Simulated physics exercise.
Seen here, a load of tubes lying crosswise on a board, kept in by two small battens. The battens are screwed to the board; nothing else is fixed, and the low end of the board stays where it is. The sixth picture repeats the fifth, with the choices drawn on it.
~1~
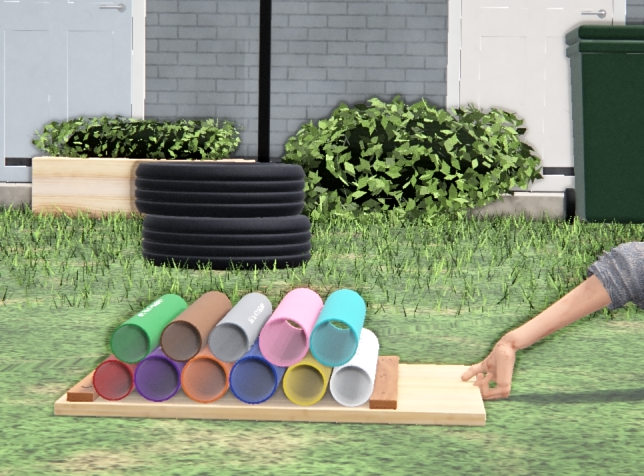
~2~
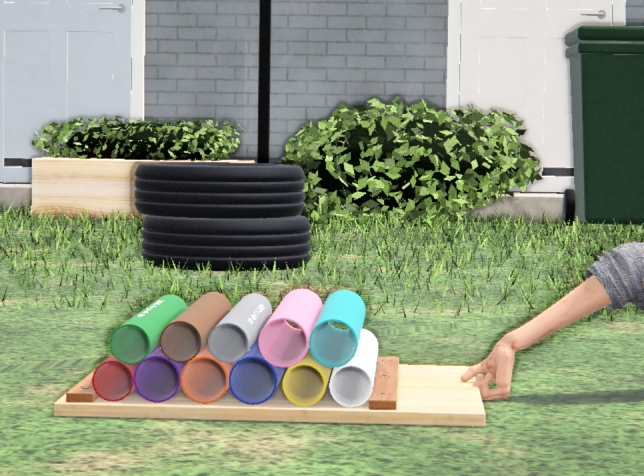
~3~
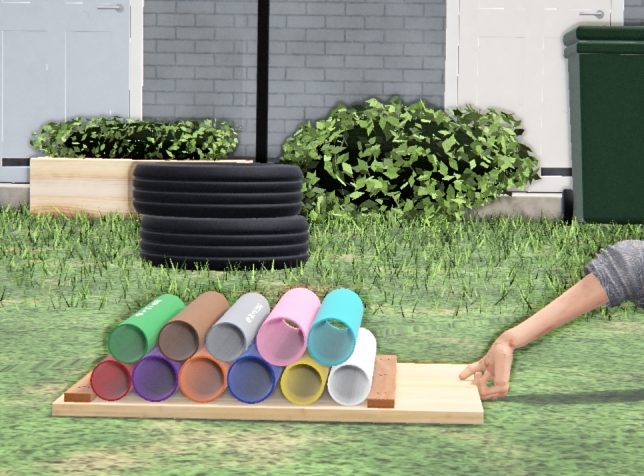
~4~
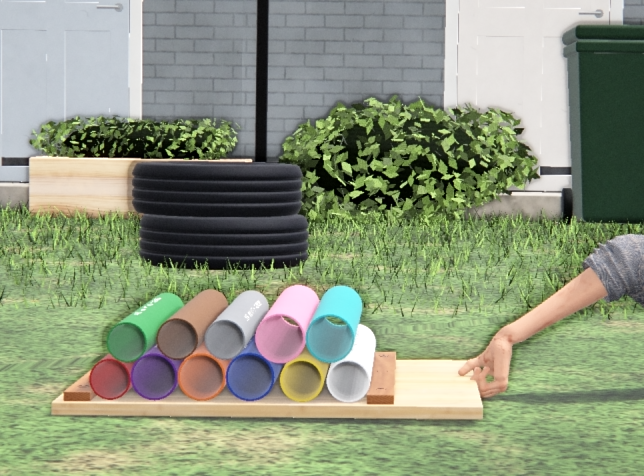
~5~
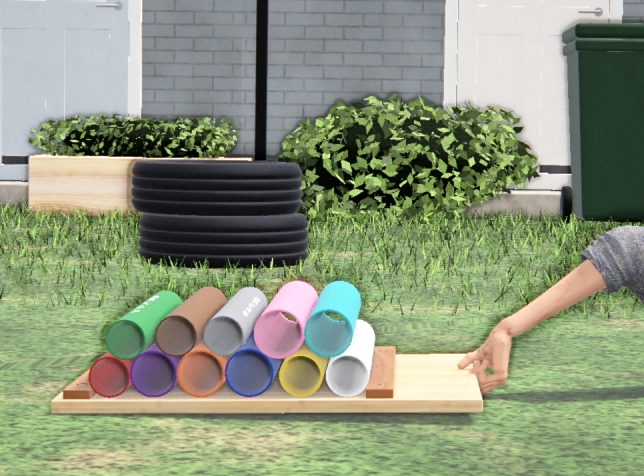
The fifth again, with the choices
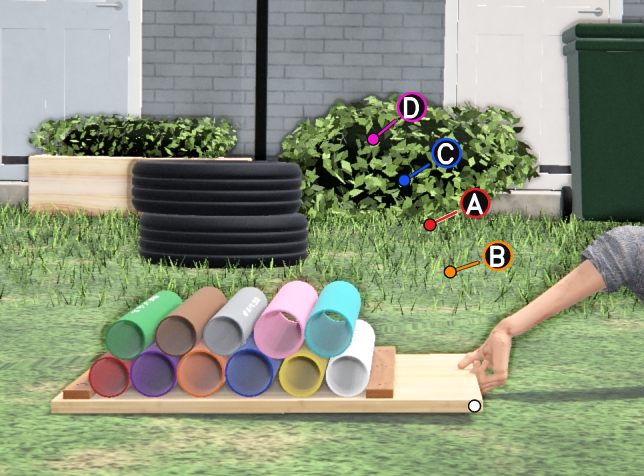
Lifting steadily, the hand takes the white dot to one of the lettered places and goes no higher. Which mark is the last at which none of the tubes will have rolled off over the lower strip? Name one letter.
Raise it to B.
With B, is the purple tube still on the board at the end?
Yes, with B.
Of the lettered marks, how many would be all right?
The number is one.
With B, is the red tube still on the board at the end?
Yes.
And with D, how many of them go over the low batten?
The count is eleven.
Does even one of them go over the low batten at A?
At A: Yes.
On the marked copy, A at (430, 225); B at (450, 272); C at (404, 180); D at (373, 139); the white dot at (475, 406).
With B. Early on, board at 14°.
Further on, board at 20°.
At the end, board at 20°, none over the low batten.
As for the rest, A one over the low batten (green); C eleven over the low batten; D eleven over the low batten.
